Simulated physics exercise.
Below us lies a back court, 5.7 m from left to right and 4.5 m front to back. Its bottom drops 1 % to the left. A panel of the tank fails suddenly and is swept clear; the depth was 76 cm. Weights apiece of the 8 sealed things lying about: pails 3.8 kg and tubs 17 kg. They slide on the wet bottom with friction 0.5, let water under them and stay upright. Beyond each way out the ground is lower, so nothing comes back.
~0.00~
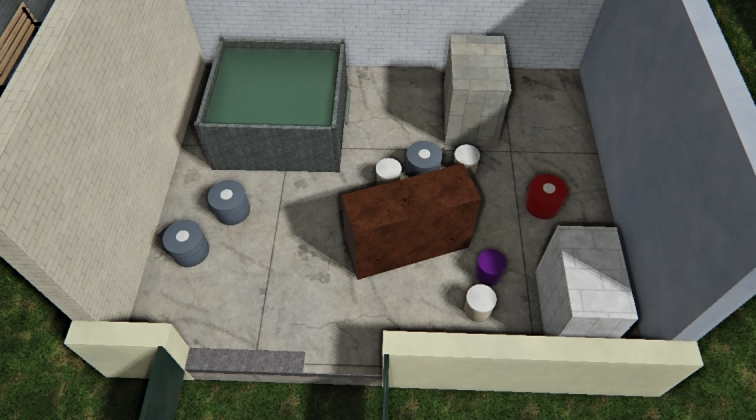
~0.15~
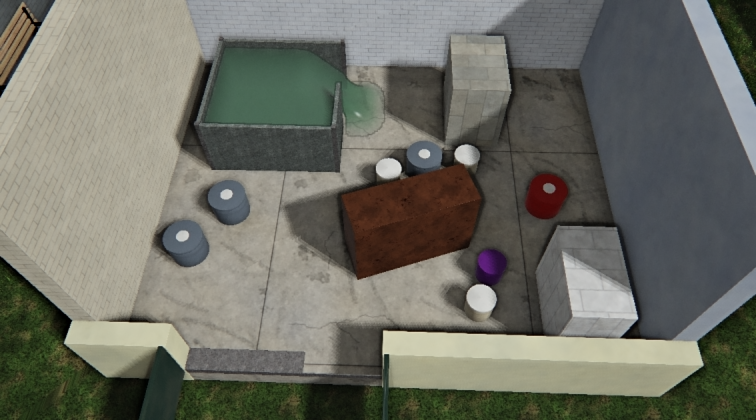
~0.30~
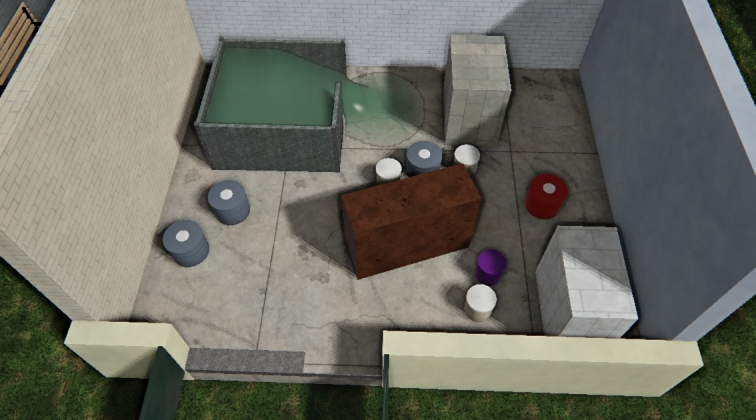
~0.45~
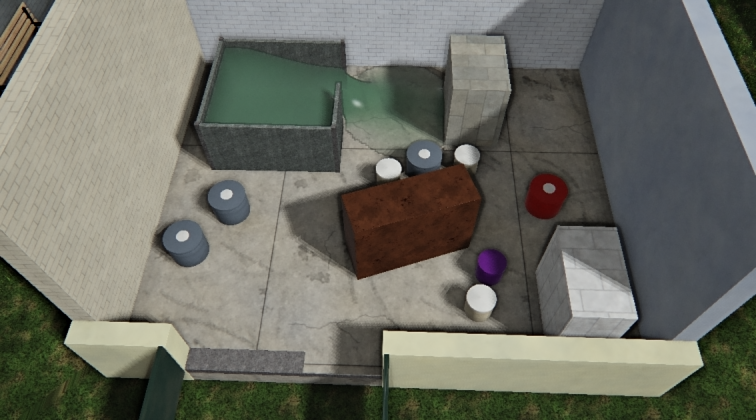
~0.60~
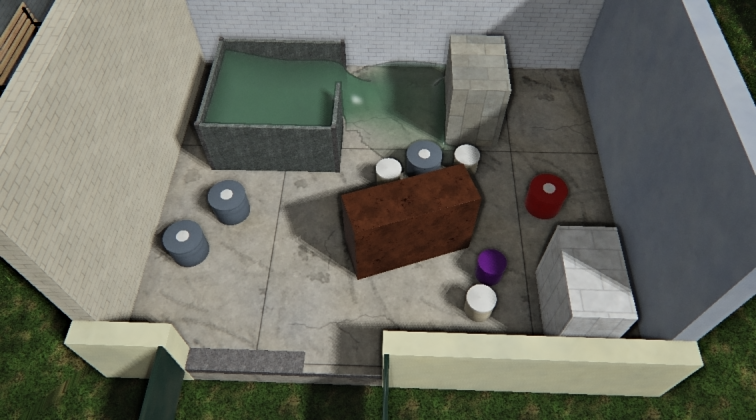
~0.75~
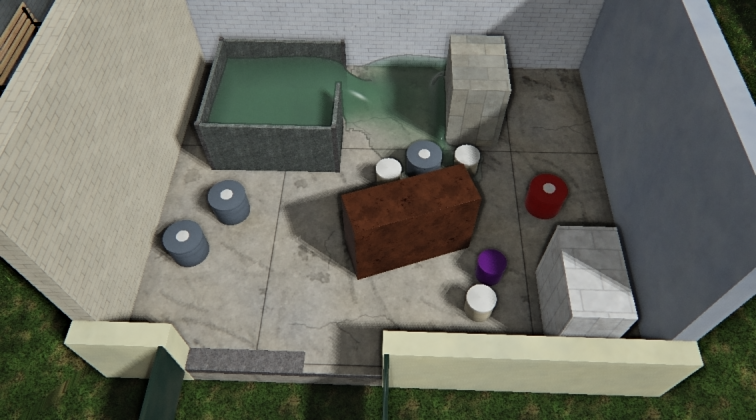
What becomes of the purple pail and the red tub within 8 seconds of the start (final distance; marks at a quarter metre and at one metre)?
Purple pail ends far away, red tub ends far away.
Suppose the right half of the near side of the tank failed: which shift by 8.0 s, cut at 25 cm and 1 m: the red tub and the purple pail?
In that case the red tub stays put, the purple pail stays put.
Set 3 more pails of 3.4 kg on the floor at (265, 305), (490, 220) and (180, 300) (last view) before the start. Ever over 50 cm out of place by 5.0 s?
In turn: Less, past it, under.
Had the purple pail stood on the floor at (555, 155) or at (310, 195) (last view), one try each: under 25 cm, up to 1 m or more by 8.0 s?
In turn: It gets carried off; it ends far away.
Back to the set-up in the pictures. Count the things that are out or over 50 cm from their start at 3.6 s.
3 of them.
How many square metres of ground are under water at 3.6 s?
About 19 m2.
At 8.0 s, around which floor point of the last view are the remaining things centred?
At about (273, 263).
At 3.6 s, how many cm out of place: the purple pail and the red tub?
About 20 and 30 cm.
After 1.6 s the purple pail is near (493, 262), 0.0 m from its start, aground; the red tub is near (550, 189), 0.0 m from its start, aground; 0 of 8 are out; 0 afloat.
After 3.6 s the purple pail is near (491, 274), 0.2 m from its start, aground; the red tub is near (546, 208), 0.3 m from its start, afloat; 0 of 8 are out; 2 afloat.
After 5.6 s the purple pail is near (416, 275), 0.9 m from its start, aground; the red tub is near (490, 254), 1.2 m from its start, aground; 0 of 8 are out; 1 afloat.
After 8.0 s the purple pail is near (268, 306), 2.5 m from its start, afloat; the red tub is near (446, 287), 1.9 m from its start, aground; 1 of 8 are out; 2 afloat.
